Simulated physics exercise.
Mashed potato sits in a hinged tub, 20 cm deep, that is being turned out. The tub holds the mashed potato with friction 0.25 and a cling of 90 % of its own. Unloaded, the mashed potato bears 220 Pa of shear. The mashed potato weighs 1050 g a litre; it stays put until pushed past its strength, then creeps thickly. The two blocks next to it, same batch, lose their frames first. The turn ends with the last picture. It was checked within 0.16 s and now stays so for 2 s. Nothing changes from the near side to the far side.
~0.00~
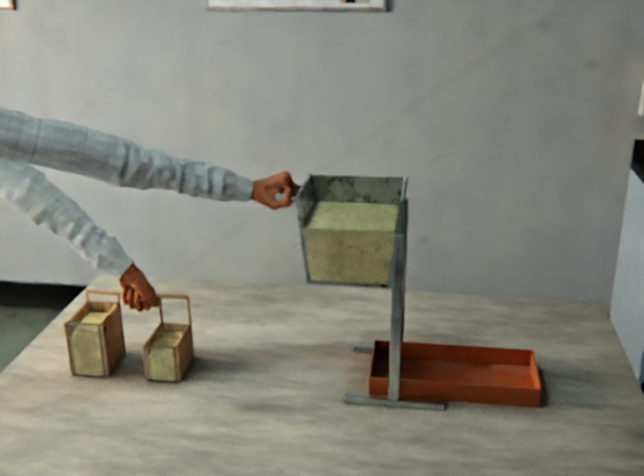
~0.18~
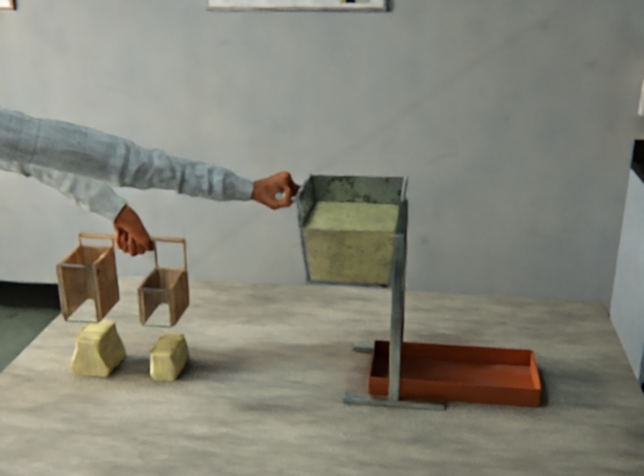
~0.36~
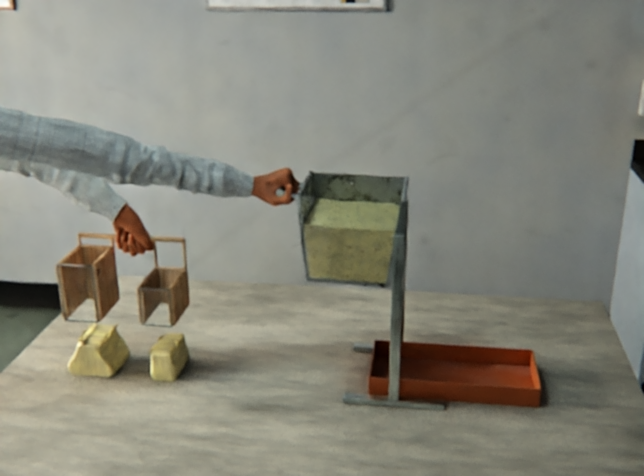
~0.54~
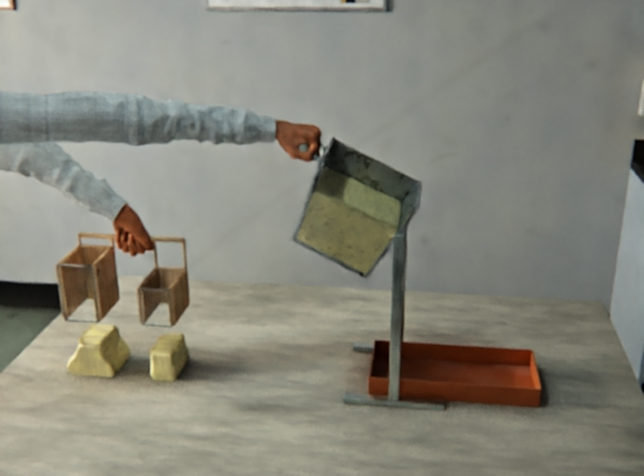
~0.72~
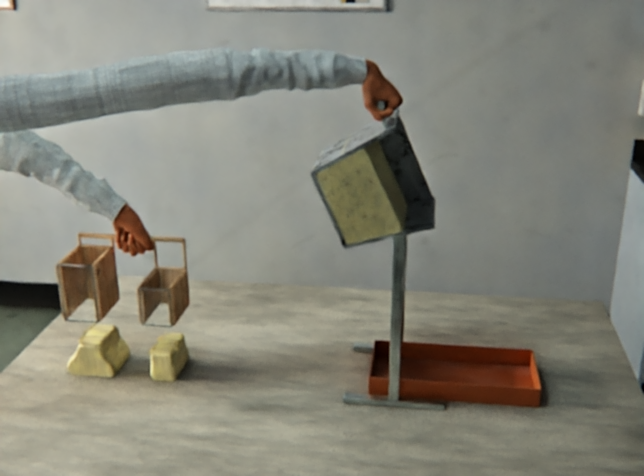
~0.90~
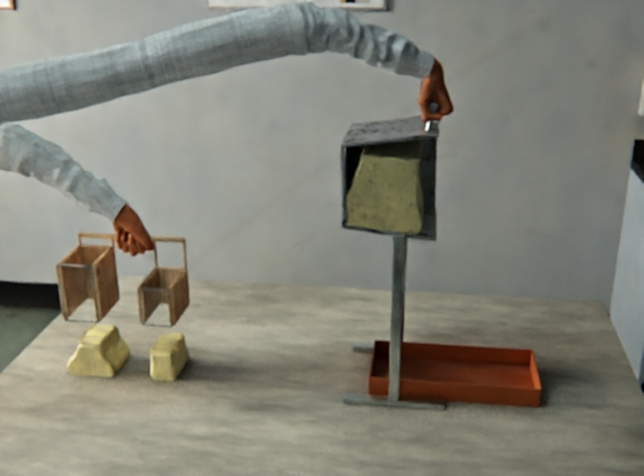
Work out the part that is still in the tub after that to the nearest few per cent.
It comes to some 47 %.
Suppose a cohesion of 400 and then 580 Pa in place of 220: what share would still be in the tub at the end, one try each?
In turn about 75 %, 100 %.
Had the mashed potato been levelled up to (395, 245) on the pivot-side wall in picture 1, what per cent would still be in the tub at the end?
Then about 65 %.
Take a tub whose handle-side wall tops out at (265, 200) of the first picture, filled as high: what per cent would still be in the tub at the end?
Then about 35 %.
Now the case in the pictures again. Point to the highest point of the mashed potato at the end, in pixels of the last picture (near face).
Near (377, 201).
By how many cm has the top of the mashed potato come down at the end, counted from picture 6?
Some 10 cm.
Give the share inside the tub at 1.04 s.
Some 85 per cent.
By 1.04 s, the tub is at 89 degrees and holds 85 %.
By 1.21 s, the tub is at 89 degrees and holds 56 %.
By 1.38 s, the tub is at 89 degrees and holds 47 %.
By 1.55 s, the tub is at 89 degrees and holds 47 %.
By 2.90 s, at the end, the tub is at 89 degrees and holds 47 %.
